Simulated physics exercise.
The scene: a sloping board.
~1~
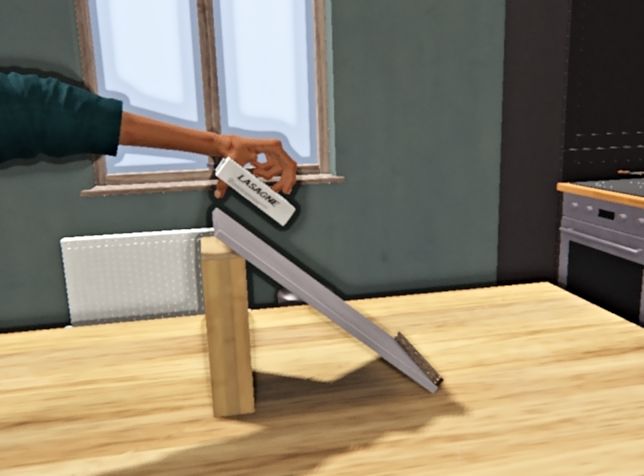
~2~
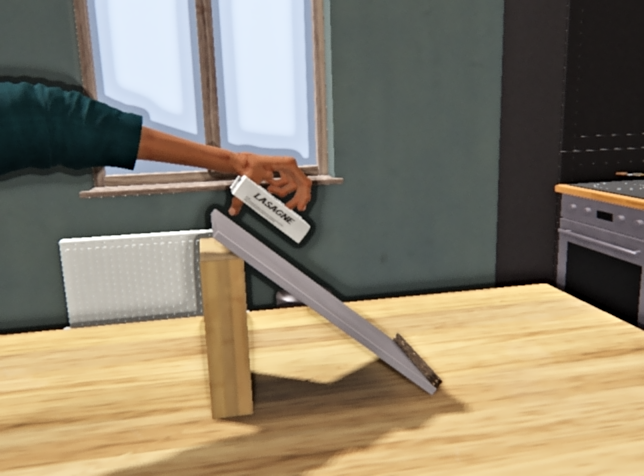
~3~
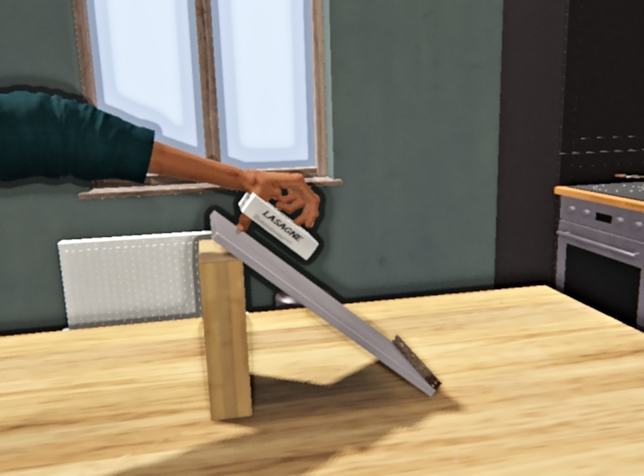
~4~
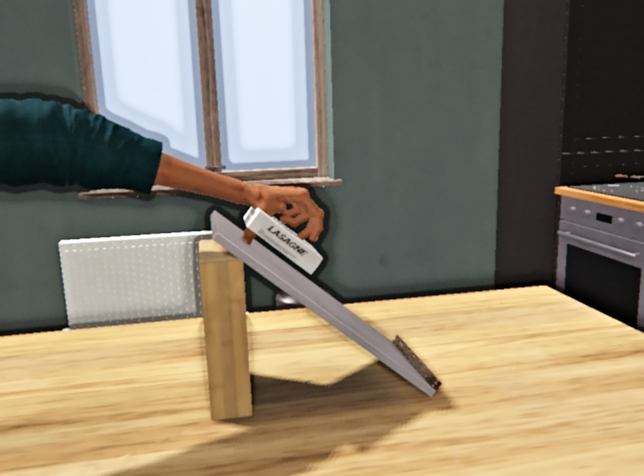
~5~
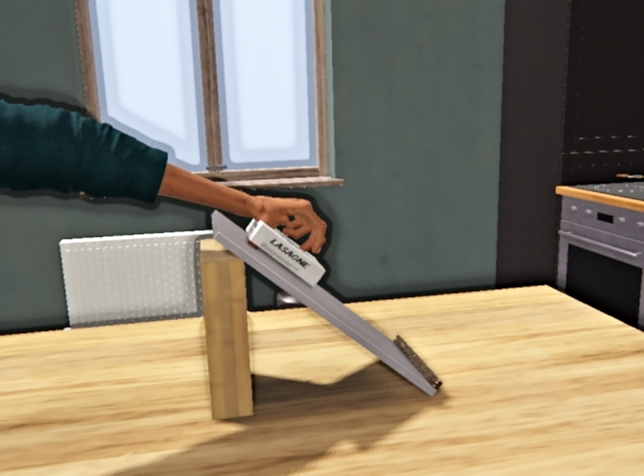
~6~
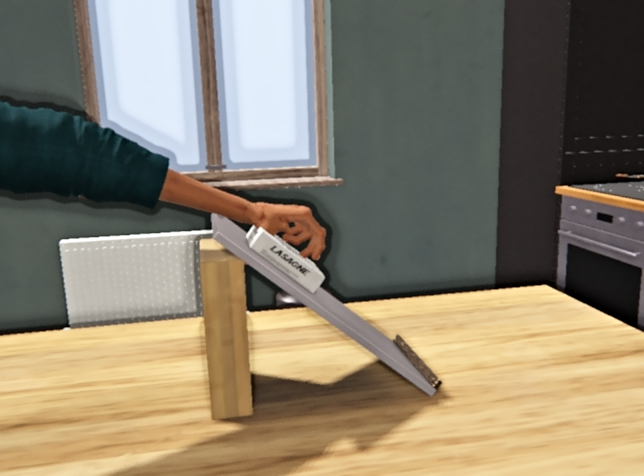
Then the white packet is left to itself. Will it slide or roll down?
The white packet slides or rolls down.
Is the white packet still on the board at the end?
It is still on the board.
Then, 0.30 s on from there, white packet shifted a little near (319, 282).
Then, 0.40 s on from there, white packet shifted about its own width near (360, 312).
In the end, moved from the start, white packet. At the end, from the last picture's camera, white packet near (390, 335). The white packet runs down the board.
